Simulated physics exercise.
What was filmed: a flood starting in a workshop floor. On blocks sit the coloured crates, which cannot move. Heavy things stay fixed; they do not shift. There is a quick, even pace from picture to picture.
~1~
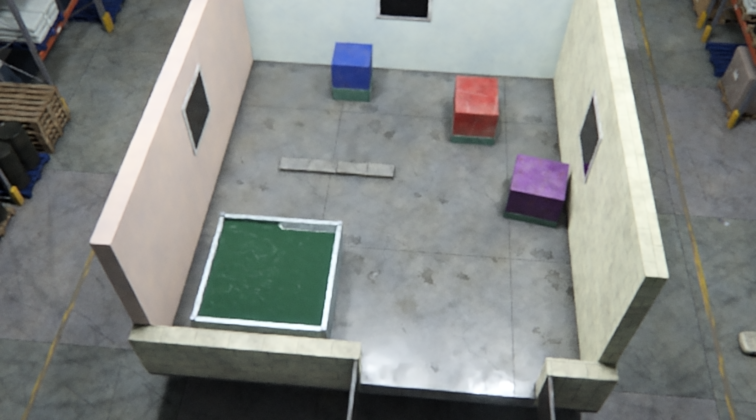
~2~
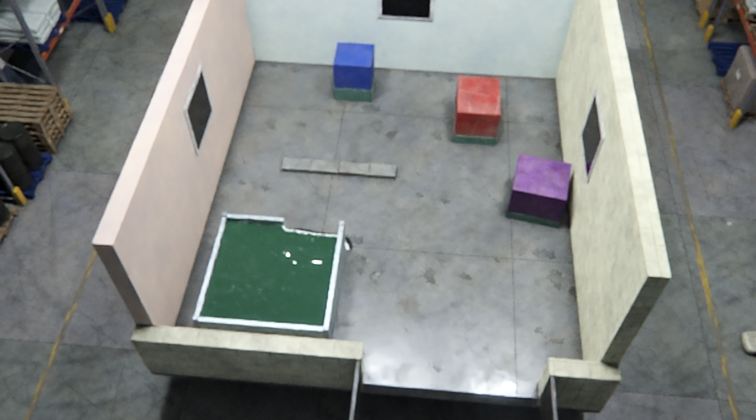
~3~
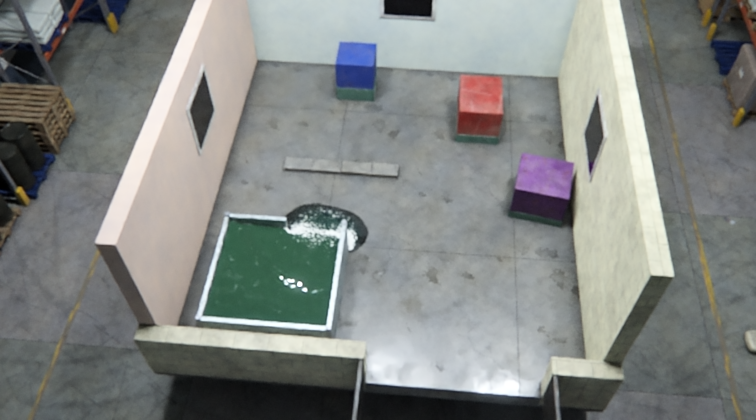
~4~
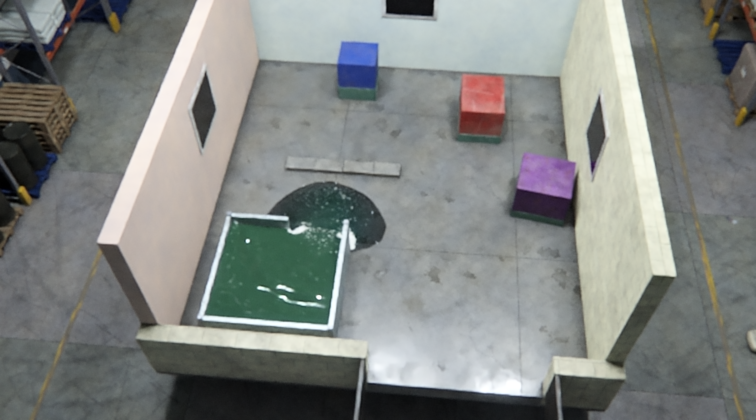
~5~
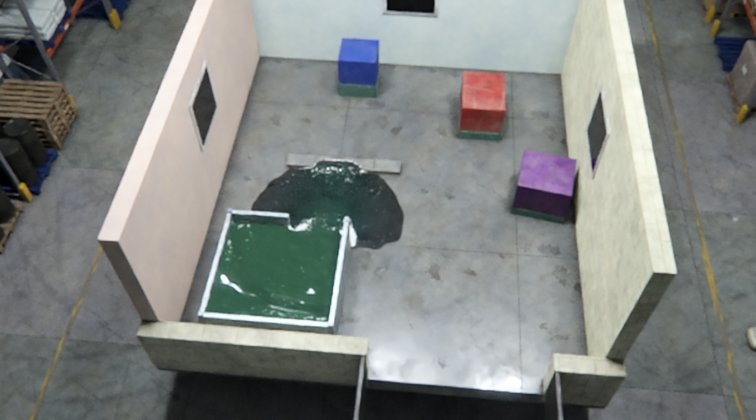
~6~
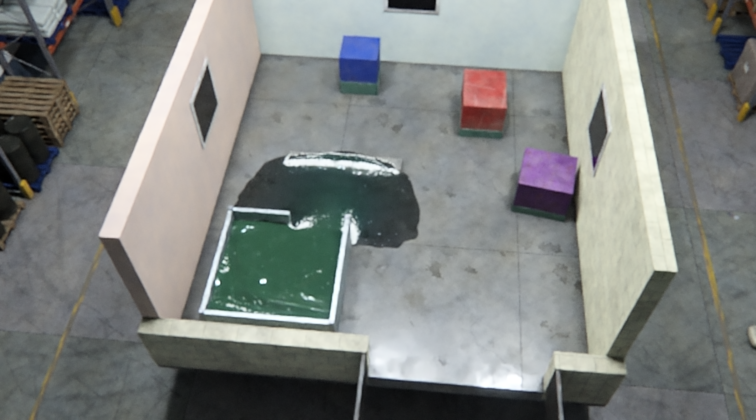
To begin with, a white-edged tank of green liquid sits whole and still on a walled workshop floor, near blue, red and purple crates on blocks. A gap opens on its far side and liquid pours out, spreading in a widening dark pool that reaches and surrounds a low grey bar, while the crates stay put.
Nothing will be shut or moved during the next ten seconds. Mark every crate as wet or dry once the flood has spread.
Red crate: Dry, blue crate: Dry, purple crate: Dry.
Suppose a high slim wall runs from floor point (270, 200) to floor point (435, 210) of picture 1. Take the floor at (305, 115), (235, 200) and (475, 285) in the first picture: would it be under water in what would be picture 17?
The first point comes out unwetted, the next inundated, the last inundated.
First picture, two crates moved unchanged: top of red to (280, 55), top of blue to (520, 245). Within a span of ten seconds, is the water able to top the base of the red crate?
Result for red: Overtopped.
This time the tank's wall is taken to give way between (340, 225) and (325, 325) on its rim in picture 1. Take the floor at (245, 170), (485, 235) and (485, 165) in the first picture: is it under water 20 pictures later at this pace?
As listed: Clear, awash, under water.
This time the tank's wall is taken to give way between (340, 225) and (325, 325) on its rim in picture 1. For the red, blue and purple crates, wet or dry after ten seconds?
Result: Red crate is left untouched, blue crate is left untouched, purple crate gets overtopped.
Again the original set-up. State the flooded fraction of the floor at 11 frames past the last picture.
Roughly 50 %.
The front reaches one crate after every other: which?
I'd go with the purple-painted one.
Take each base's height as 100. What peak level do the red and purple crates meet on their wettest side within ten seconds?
In turn 80 and 80 per cent.
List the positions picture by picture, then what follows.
In the first picture, the tank at (271, 272) is whole and still.
In the second picture, the front is at (346, 245), out from the gap on the tank's far side.
In the third picture, the front is at (309, 208), out from the gap on the tank's far side.
In the fourth picture, water pours out on the tank's far side and has run to (322, 186).
In the fifth picture, the front is at (350, 165), out from the gap on the tank's far side.
In the sixth picture, the front is at (353, 155), out from the gap on the tank's far side.
A moment on, water covers 30 % of the floor; the red crate not reached, the blue crate not reached, the purple crate not reached.
Next, water covers 50 % of the floor; the red crate water round its plinth, the blue crate water round its plinth, the purple crate water round its plinth.
Then, water covers 60 % of the floor; the red crate water round its plinth, the blue crate water round its plinth, the purple crate water round its plinth.
Later, water covers 70 % of the floor; the red crate water round its plinth, the blue crate water round its plinth, the purple crate water round its plinth.
In the end, water covers 90 % of the floor; the red crate stayed above the water, the blue crate stayed above the water, the purple crate stayed above the water.
